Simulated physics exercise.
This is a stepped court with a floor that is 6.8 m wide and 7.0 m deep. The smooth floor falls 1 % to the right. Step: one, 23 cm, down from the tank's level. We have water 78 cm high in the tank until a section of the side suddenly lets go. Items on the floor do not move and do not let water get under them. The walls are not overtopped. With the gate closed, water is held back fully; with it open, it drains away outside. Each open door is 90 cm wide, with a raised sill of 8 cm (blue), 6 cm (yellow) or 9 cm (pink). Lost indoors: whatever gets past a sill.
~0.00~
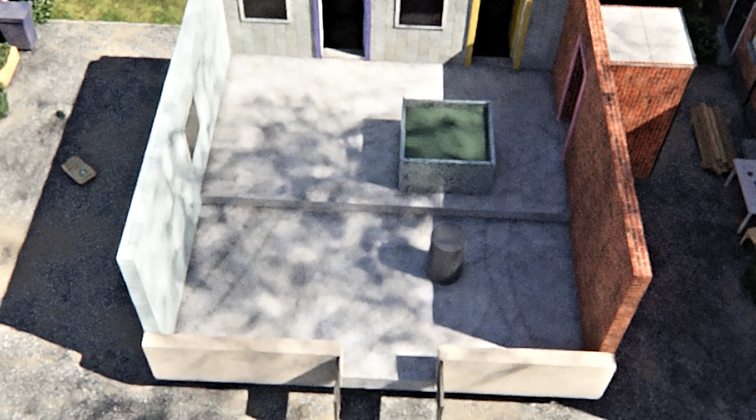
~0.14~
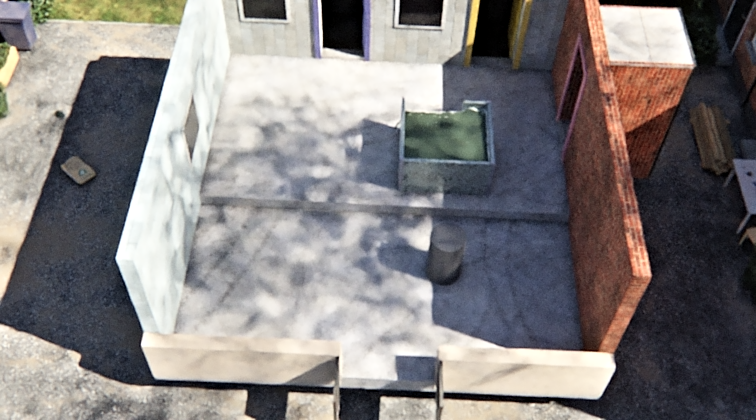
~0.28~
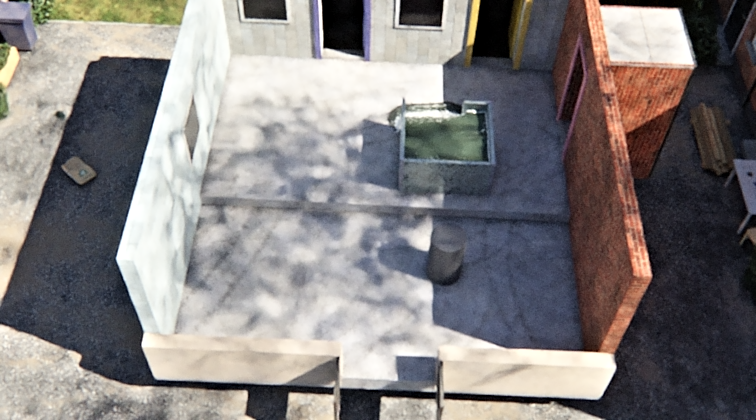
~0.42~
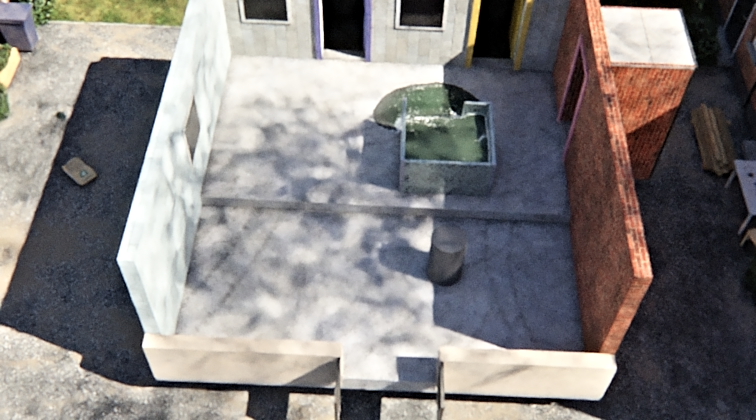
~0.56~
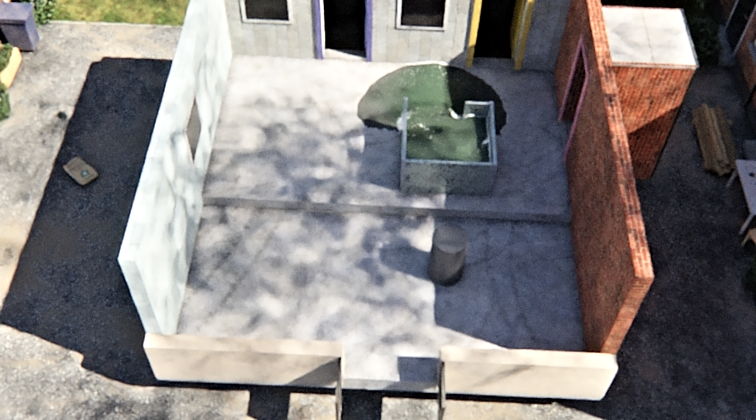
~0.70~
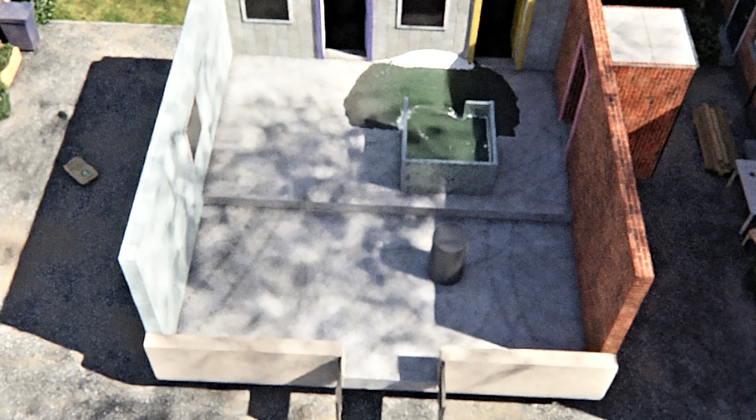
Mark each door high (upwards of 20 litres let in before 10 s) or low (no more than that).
Marks: Blue door high, yellow door high, pink door low.
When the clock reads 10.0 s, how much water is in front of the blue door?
Average: ~ 4.0 cm.
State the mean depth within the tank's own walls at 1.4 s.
36 cm.
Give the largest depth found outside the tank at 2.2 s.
Some 32 cm deep.
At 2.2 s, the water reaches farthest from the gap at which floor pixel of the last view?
That would be close to (232, 57).
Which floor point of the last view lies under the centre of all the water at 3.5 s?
I'd put it close to (404, 110).
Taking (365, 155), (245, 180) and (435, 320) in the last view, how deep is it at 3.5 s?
Approximately 0, 1 and 0 centimetres, going through them in turn.
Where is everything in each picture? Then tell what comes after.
The first picture shows the tank at (447, 133) is whole and still, 78 cm deep.
In the second picture, water pours out at (432, 124) and has run 0.6 m, to (400, 124); deepest outside 42 cm, 78 cm at the tank's back.
In the third picture, the front is at (458, 108), 0.9 m from the gap at (432, 125); 1.0 m2 of floor is under water; 74 cm left at the back of the tank.
In the fourth picture, the front is at (443, 85), 1.4 m from the gap at (433, 127); 2.3 m2 of floor is under water; 67 cm left at the back of the tank.
In the fifth picture, water pours out at (434, 127) and has run 2.0 m, to (453, 67); deepest outside 43 cm, 65 cm at the tank's back.
In the sixth picture, the front is at (382, 63), 2.2 m from the gap at (434, 126); 5.3 m2 of floor is under water; 61 cm left at the back of the tank.
After 1.4 s water covers 15 % of the floor and is deepest (41 cm) near (422, 67); blue door 17 cm at the sill, 2 L in, yellow door 19 cm at the sill, 26 L in, pink door not reached.
After 2.2 s water covers 20 % of the floor and is deepest (32 cm) near (551, 73); blue door 15 cm at the sill, 26 L in, yellow door 15 cm at the sill, 70 L in, pink door 1 cm at the sill, 0 L in.
After 3.5 s water covers 40 % of the floor and is deepest (21 cm) near (552, 85); blue door 9 cm at the sill, 40 L in, yellow door 11 cm at the sill, 100 L in, pink door 8 cm at the sill, 0 L in.
After 6.0 s water covers 75 % of the floor and is deepest (12 cm) near (551, 73); blue door 5 cm at the sill, 41 L in, yellow door 8 cm at the sill, 117 L in, pink door 7 cm at the sill, 0 L in.
After 10.0 s water covers 95 % of the floor and is deepest (8 cm) near (573, 375); blue door 4 cm at the sill, 41 L in, yellow door 5 cm at the sill, 121 L in, pink door 4 cm at the sill, 0 L in.
